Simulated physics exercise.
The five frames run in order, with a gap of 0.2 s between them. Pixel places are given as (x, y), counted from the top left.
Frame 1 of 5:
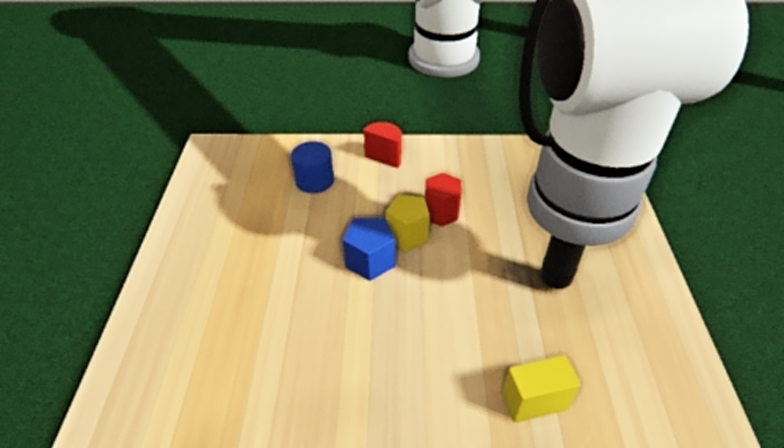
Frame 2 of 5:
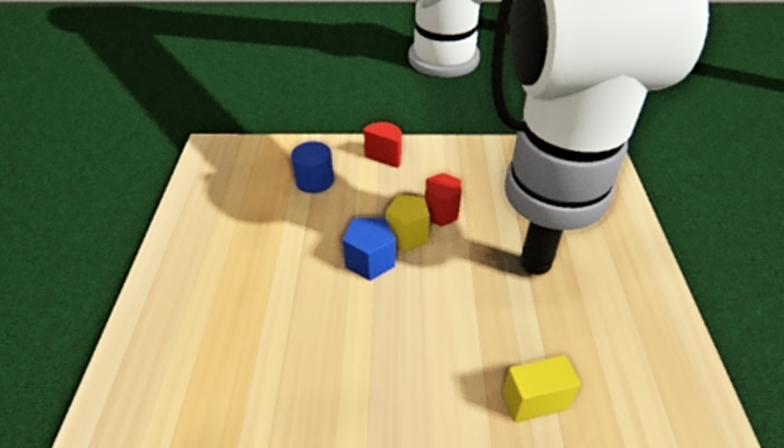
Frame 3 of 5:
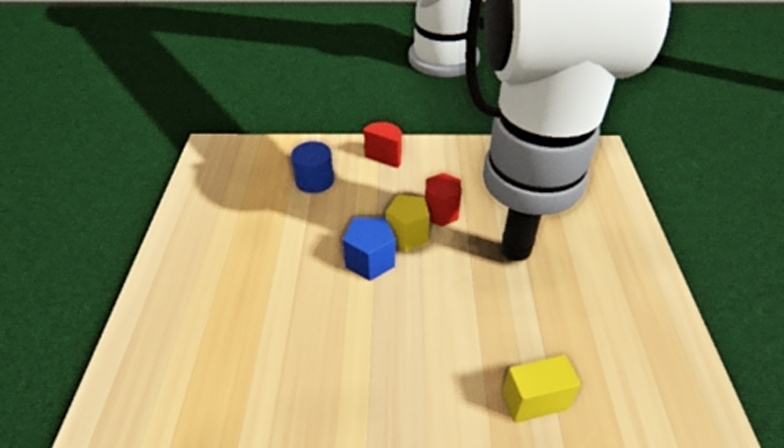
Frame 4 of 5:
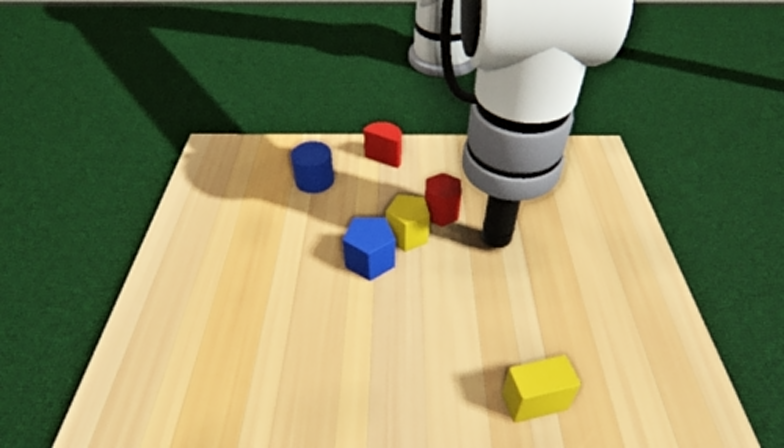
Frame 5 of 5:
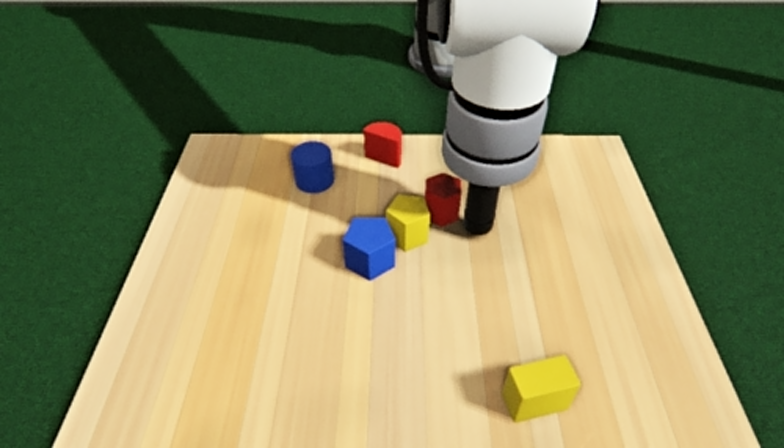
At first, a robot arm holds its black-tipped pusher over the right side of a wooden board scattered with red, blue and yellow blocks. The arm then glides steadily left and slightly away from the viewer, its tip drawing close beside the red six-sided block, while the blocks stay still.
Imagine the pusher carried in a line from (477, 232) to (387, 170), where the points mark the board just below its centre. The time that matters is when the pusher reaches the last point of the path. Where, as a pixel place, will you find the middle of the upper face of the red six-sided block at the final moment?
Expect it around (377, 164).
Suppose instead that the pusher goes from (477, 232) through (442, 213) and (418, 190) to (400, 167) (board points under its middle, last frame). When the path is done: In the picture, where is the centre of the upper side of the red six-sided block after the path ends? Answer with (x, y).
The answer is (379, 156).
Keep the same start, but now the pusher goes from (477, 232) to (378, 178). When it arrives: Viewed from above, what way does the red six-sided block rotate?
Bird's-eye view: Counterclockwise.
On the path given first. One third of the way, pusher at (445, 203); red six-sided block at (416, 173), turned 25° anticlockwise.
Two thirds of the way, pusher at (415, 182); red six-sided block at (384, 165), turned 85° anticlockwise.
At the end, pusher at (387, 163); red half-round block at (383, 126), turned 15° anticlockwise; yellow pentagon not moved; red six-sided block at (377, 164), turned 105° anticlockwise.
